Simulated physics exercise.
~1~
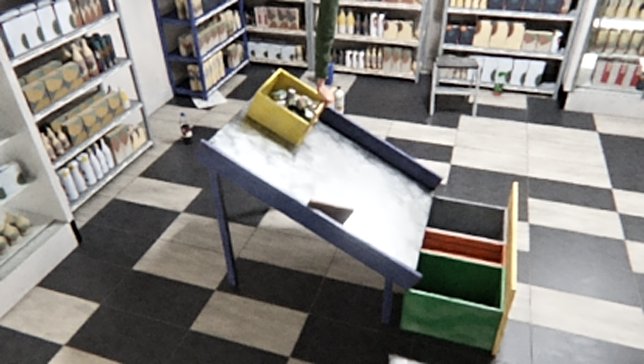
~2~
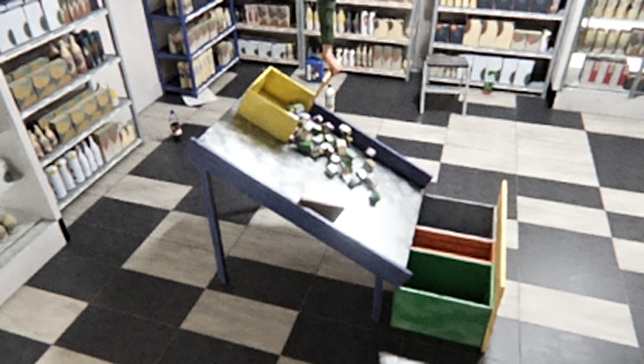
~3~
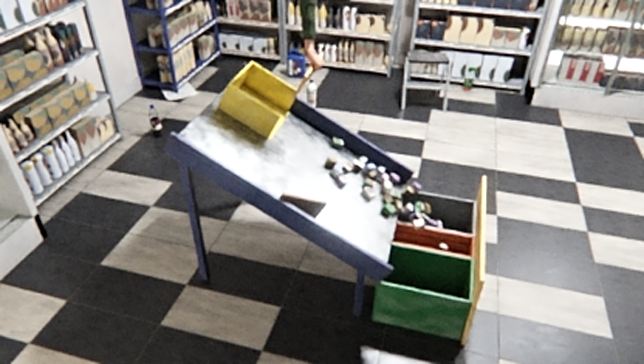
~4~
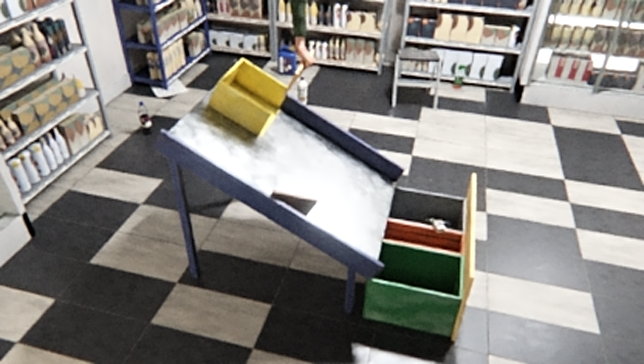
In a shop, small cartons slide from a yellow pen down a sloped table into bins.
